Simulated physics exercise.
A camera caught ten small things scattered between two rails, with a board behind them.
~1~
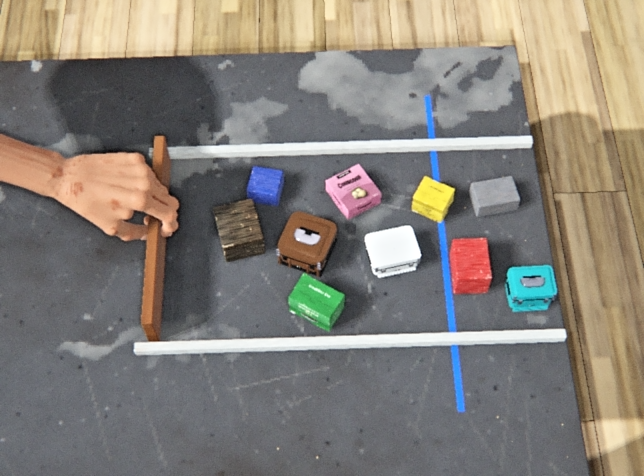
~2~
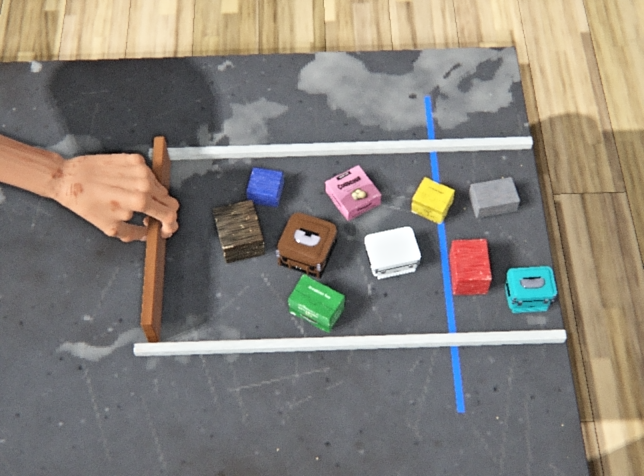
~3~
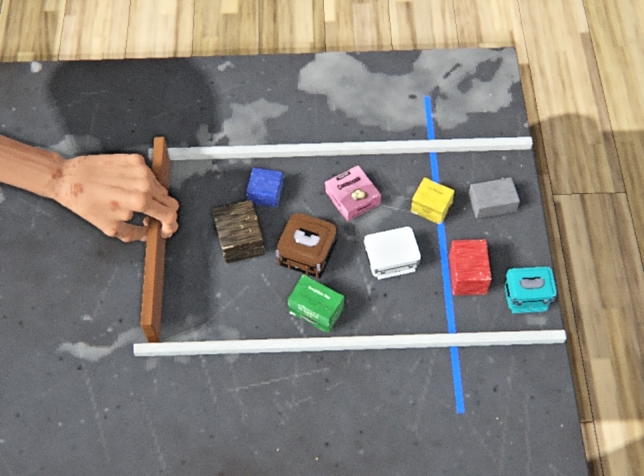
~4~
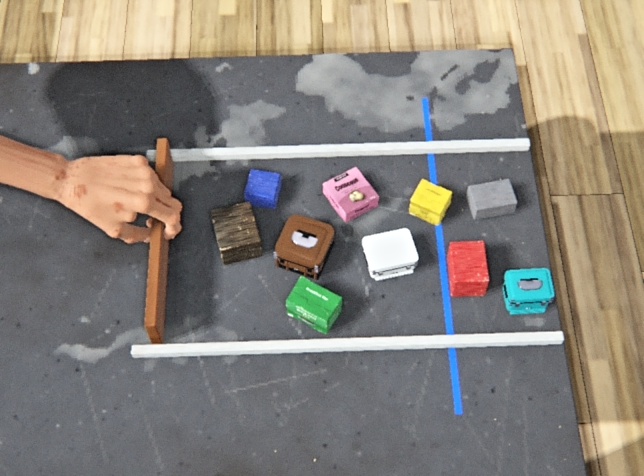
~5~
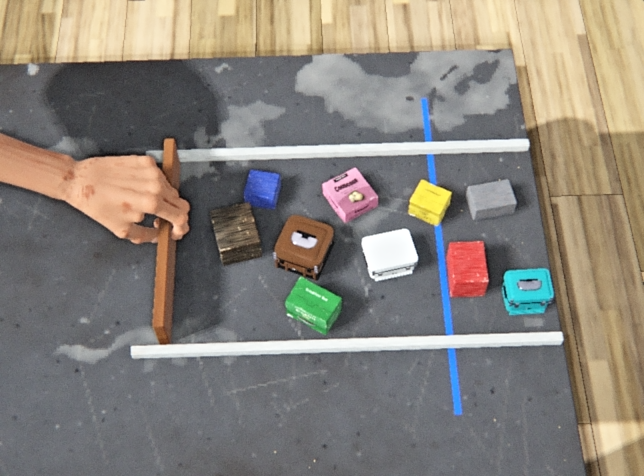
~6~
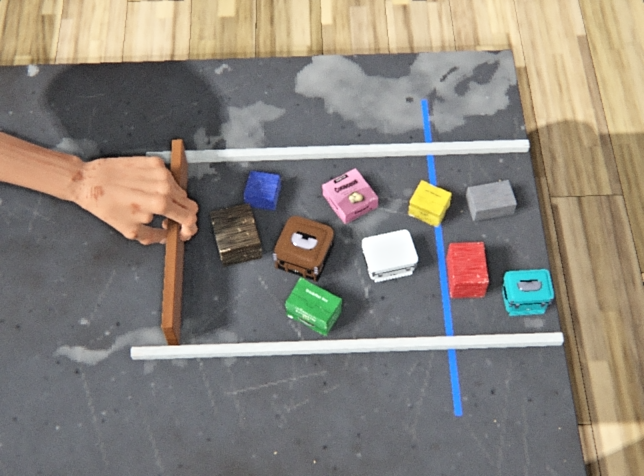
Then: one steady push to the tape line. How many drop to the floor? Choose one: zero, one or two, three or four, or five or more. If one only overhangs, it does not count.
Three or four.
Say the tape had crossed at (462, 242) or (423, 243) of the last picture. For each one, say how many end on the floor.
First 5, second 3.
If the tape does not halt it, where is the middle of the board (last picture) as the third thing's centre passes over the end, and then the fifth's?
(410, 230), then (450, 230).
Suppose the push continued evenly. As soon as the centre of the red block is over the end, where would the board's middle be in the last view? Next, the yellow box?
I reckon its middle sits around (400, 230) and then around (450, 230).
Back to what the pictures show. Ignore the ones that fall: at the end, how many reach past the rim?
I'd put it at 1.
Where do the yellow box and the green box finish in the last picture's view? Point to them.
The yellow box settles near (527, 190); as for the green box, near (473, 292).
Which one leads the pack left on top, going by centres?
Looks like the yellow box to me.
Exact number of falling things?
Count: 4.
Soon after, none off yet; turquoise case at rest near (527, 292); grey block at rest near (491, 201); red block at rest near (467, 270).
After that, none off yet; turquoise case displaced about its own width near (558, 300); grey block at rest near (494, 199); red block displaced about its own width near (519, 275).
In the end, the number that fall off is three or four; gone, white case, red block, grey block and turquoise case.
